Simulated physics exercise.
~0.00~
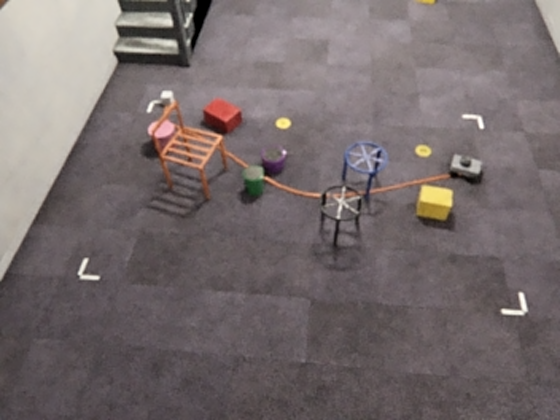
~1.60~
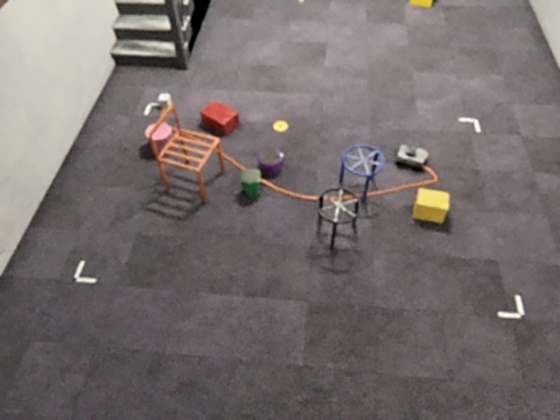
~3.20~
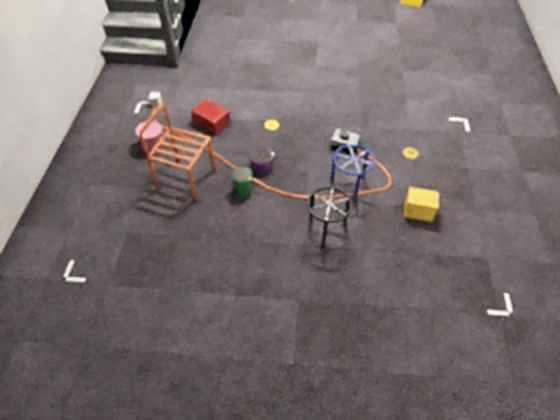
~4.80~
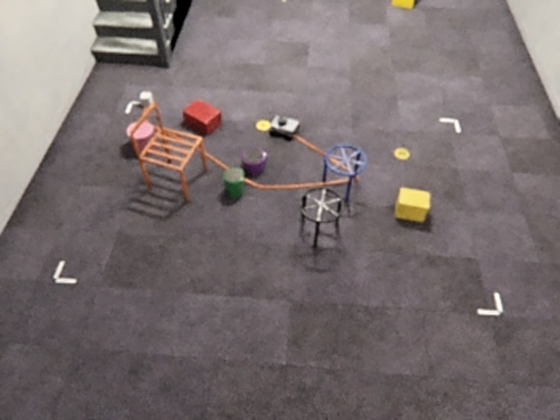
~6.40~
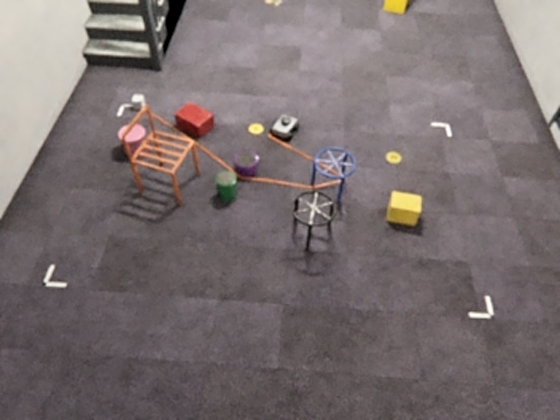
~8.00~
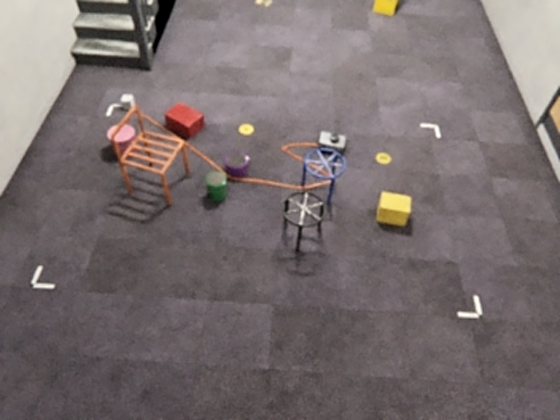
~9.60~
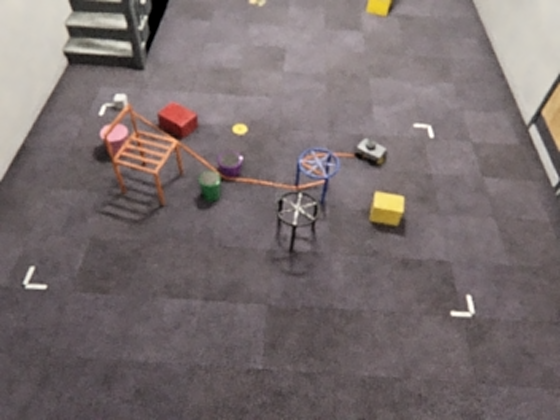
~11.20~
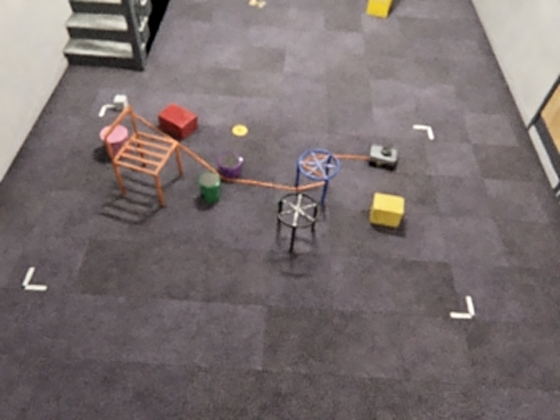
The video shows a small cart trailing an orange lead among stools, a chair, pots, bins and crates on a grey floor. It moves left behind the blue stool, then turns back right and ends right of that stool, the lead stretching behind it while the other objects stay standing.
